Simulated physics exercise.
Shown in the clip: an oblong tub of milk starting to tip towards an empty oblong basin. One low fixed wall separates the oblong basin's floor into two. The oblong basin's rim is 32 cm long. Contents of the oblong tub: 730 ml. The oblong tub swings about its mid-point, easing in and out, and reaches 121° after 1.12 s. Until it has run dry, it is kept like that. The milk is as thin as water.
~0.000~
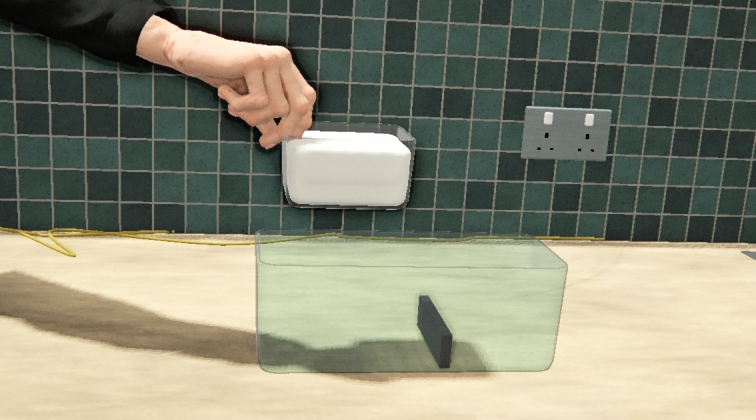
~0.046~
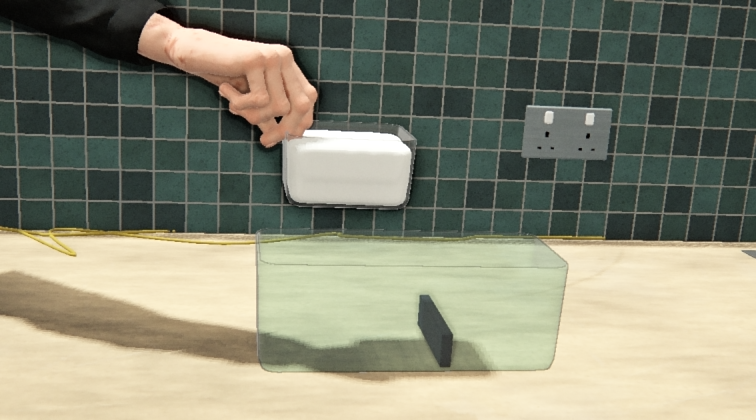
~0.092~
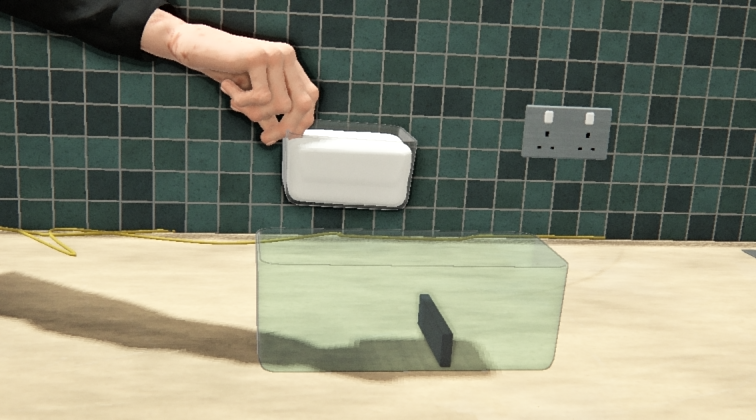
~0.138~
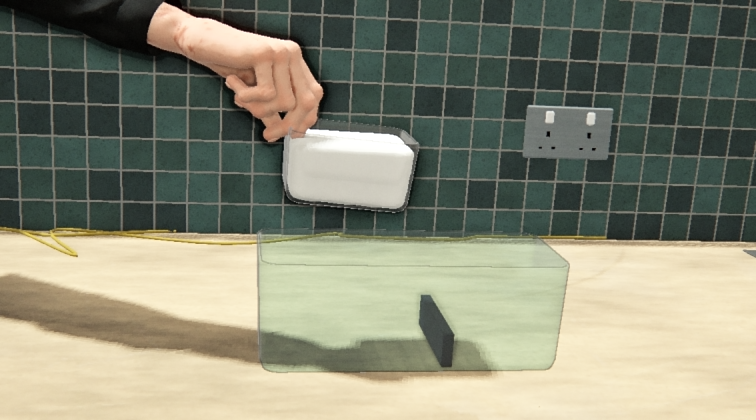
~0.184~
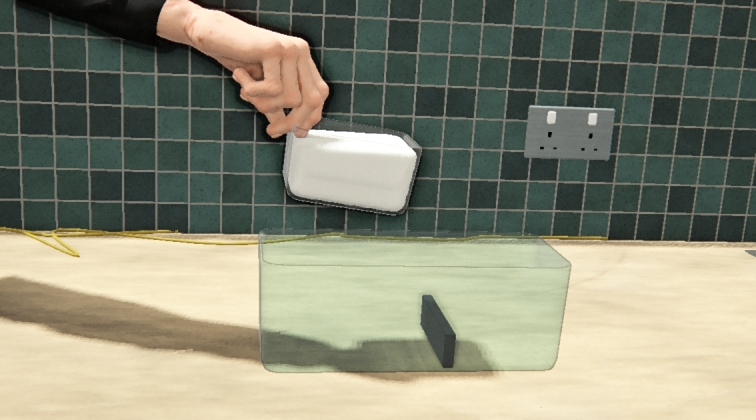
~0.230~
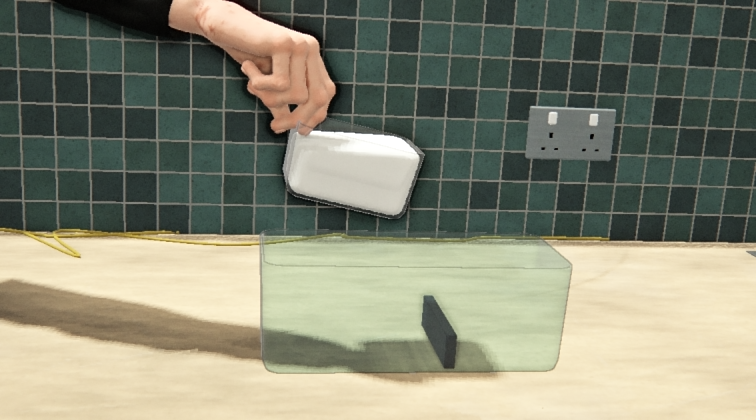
On a pale worktop by dark green tiles, a hand held a small tub of white liquid above a clear, greenish basin with a dark slab inside, then slowly tilted the tub slightly rightward.
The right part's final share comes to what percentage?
It comes to roughly 60 %.
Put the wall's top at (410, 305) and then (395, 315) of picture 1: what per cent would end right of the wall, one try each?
75 % and 80 %.
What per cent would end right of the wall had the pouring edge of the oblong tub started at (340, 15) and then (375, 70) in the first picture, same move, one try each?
Roughly 15 per cent the first time and 45 per cent the second.
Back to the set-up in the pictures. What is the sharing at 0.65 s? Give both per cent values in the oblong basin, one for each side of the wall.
About 2 left, about 28 right.
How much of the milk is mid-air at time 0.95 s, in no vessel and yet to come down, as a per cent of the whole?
I'd put it at about 3 per cent of the liquid.
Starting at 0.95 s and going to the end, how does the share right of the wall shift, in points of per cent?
Change: Decrease, about 4.
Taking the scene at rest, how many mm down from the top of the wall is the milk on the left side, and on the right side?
Close to 26 mm left and close to 8 mm right.
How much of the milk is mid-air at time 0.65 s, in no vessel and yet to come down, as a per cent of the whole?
Around 30 in a hundred.
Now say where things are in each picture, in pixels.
It leans 0°; its right rim is at (407, 135); the milk meets the walls at (287, 139) and (404, 143); the oblong basin's rim runs from (257, 248) to (551, 252); the wall's top is at (435, 315), in the first picture.
It leans 1°; its right rim is at (408, 135); the milk meets the walls at (287, 138) and (404, 143), in the second picture.
It leans 2°; its right rim is at (408, 136); the milk meets the walls at (287, 137) and (405, 143), in the third picture.
It leans 4°; its right rim is at (410, 139); the milk meets the walls at (290, 138) and (407, 144), in the fourth picture.
It leans 8°; its right rim is at (413, 143); the milk meets the walls at (292, 138) and (409, 145), in the fifth picture.
It leans 12°; its right rim is at (415, 149); the milk meets the walls at (294, 139) and (413, 146), in the sixth picture.
Then, 0.65 s in, the tilt is 75° and 39 per cent is still to pour, 2 is left of the wall and 29 right of it.
Then, 0.95 s in, the tilt is 114° and 3 per cent is still to pour, 28 is left of the wall and 64 right of it.
Then, 1.27 s in, the tilt is 121° and 0 per cent is still to pour, 37 is left of the wall and 61 right of it.
Then, 1.62 s in, the tilt is 121° and 0 per cent is still to pour, 38 is left of the wall and 61 right of it.
Finally, 38 per cent lies left of the wall, 60 right of it and 2 outside.
